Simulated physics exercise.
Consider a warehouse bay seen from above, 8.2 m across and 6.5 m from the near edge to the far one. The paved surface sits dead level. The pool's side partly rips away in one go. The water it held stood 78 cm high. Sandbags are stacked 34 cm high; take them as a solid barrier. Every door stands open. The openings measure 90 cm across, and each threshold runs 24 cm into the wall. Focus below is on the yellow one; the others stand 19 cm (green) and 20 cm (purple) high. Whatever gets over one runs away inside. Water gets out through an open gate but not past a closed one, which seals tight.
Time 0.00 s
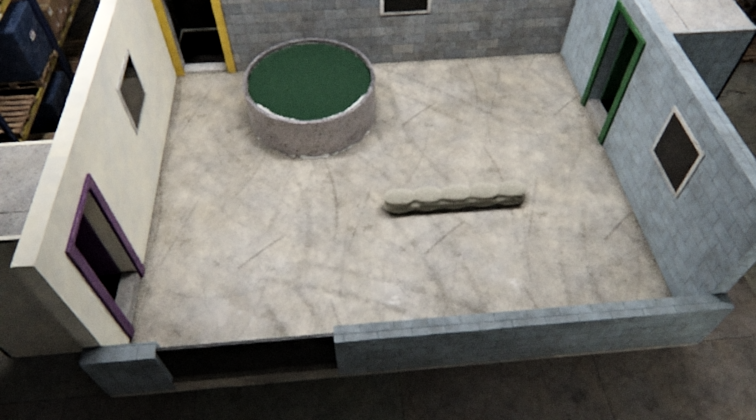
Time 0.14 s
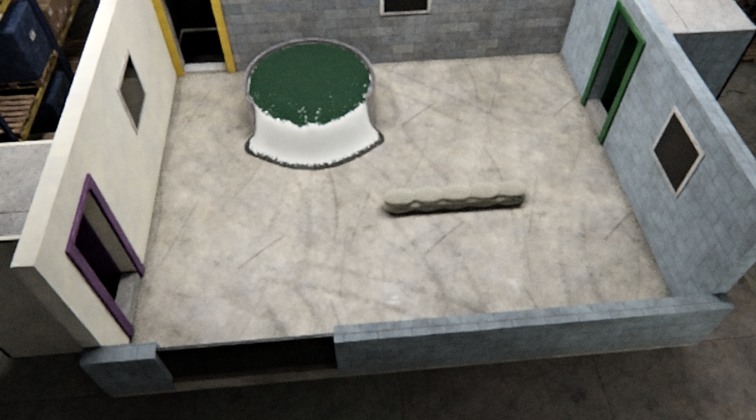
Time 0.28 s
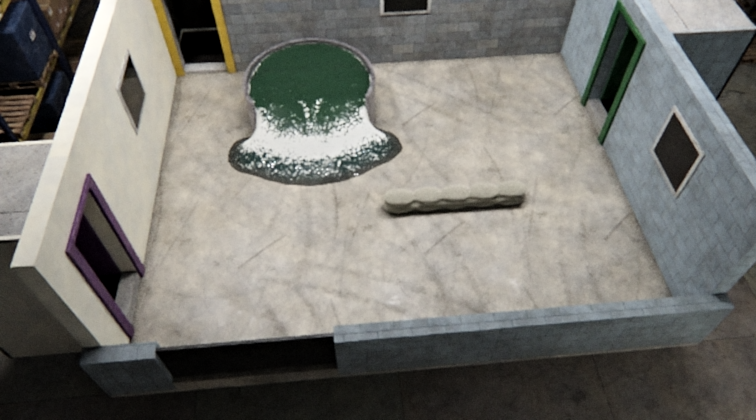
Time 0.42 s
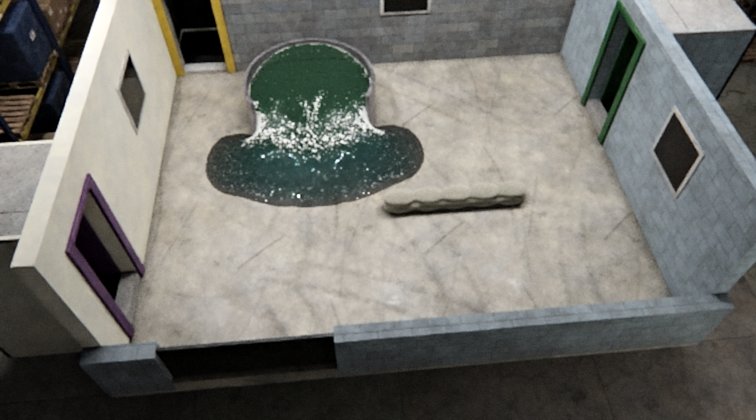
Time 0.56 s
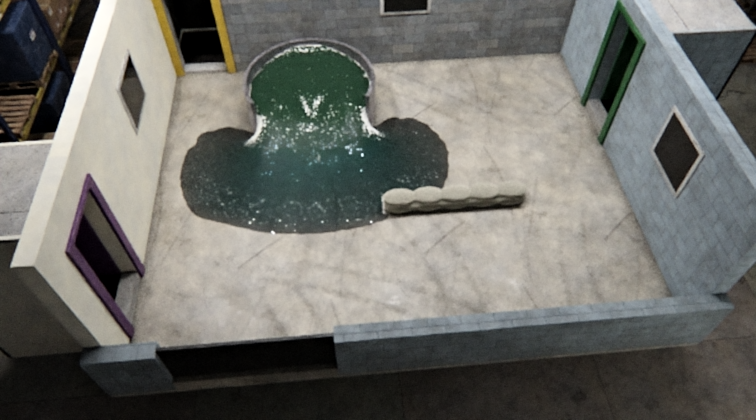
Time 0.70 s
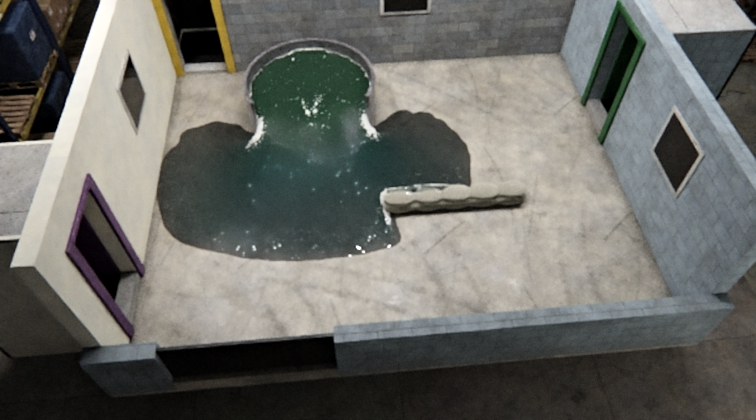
A round pool's front side breaks open and dark green water spreads across the floor.
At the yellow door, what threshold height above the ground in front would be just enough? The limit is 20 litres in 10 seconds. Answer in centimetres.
12 cm.
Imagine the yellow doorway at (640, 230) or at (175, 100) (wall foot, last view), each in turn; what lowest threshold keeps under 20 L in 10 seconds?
In turn: About 9.0 cm, about 8.5 cm.
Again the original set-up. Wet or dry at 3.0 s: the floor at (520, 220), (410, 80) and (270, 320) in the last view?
Point 1: Bone dry; point 2: Bone dry; point 3: Awash.
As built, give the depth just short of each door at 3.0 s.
Depths in cm: Yellow 0, green 14, purple 25.
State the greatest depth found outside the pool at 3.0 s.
Around 34 centimetres.
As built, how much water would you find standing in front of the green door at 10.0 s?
5.0 cm.
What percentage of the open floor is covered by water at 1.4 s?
Approximately 45 % of the floor.
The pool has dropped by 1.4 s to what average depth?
The average depth is some 35 cm.
After 1.4 s water covers 45 % of the floor, deepest (34 cm) near (394, 193); it has not reached the yellow door.
After 3.0 s water covers 60 % of the floor, deepest (34 cm) near (203, 364); it has not reached the yellow door.
After 10.0 s water covers 95 % of the floor, deepest (18 cm) near (384, 63); 10 cm at the yellow door, 66 litres in over its 8 cm threshold.
At the yellow door as built, the water arrived by 3.8 s and peaked near 16 cm at 6.6 s.
With a threshold of 9.5 cm, 44 litres would have come in within the 10 s; with 13 cm, 12 litres. So under 20 litres takes about 12 cm.
